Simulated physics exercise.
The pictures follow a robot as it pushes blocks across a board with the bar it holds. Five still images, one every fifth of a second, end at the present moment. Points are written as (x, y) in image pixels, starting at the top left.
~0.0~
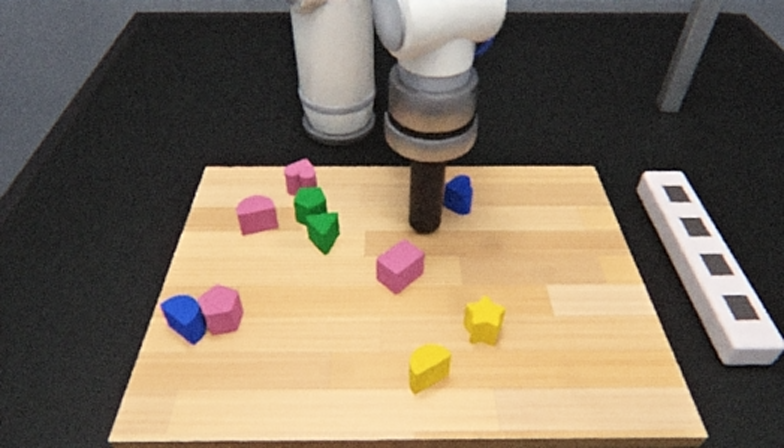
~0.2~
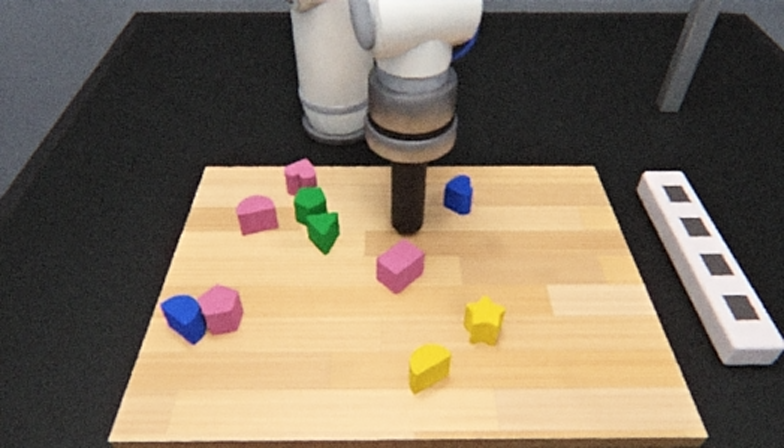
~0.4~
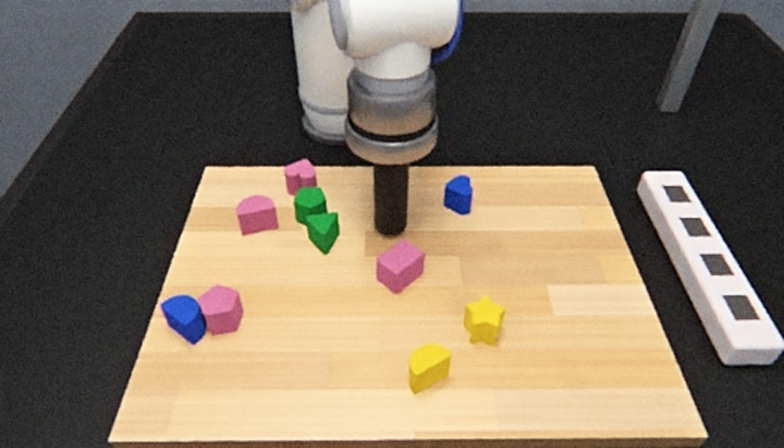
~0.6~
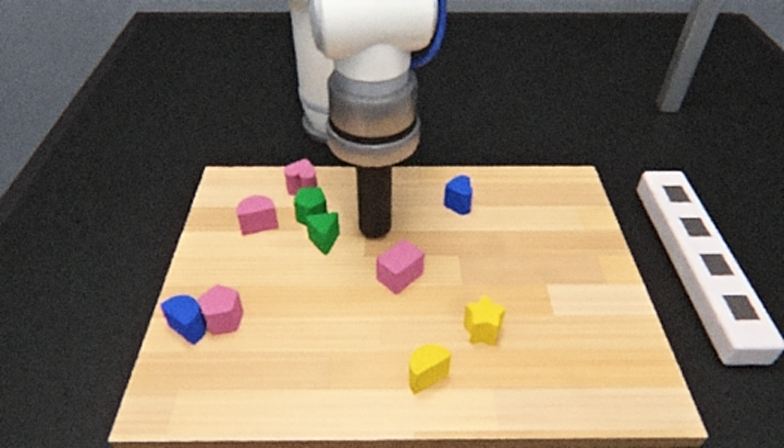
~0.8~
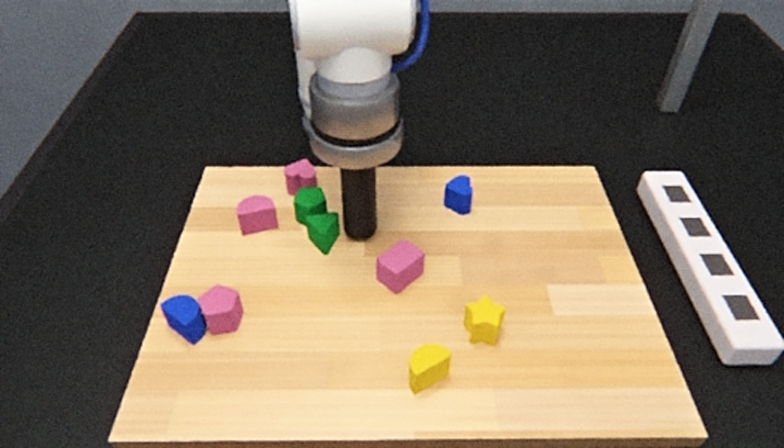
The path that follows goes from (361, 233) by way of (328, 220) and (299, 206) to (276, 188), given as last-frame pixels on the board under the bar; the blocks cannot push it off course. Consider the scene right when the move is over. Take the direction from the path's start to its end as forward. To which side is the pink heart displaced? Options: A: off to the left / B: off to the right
B (off to the right)
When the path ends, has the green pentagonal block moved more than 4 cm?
I'd say yes.
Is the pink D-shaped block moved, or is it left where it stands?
Put simply, it goes somewhere else.
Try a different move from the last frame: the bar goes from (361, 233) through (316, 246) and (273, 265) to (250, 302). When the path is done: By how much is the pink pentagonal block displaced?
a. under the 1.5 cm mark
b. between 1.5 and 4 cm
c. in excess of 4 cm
Choice a: Under the 1.5 cm mark.
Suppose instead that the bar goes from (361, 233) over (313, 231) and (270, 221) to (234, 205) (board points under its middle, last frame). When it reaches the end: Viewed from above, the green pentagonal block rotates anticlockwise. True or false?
False.
What follows on the original path. One third of the way, bar at (327, 215); green pentagonal block at (295, 193), turned 15° anticlockwise; green triangular block at (313, 219), turned 60° anticlockwise.
Two thirds of the way, bar at (298, 200); pink D-shaped block at (246, 205), turned 10° anticlockwise; green pentagonal block at (264, 187), turned 75° anticlockwise; green triangular block at (313, 219), turned 65° anticlockwise.
At the end, bar at (275, 183); pink D-shaped block at (246, 205), turned 15° anticlockwise; pink heart at (299, 160), turned 40° clockwise; green pentagonal block at (253, 185), turned 90° anticlockwise; green triangular block at (313, 219), turned 65° anticlockwise.
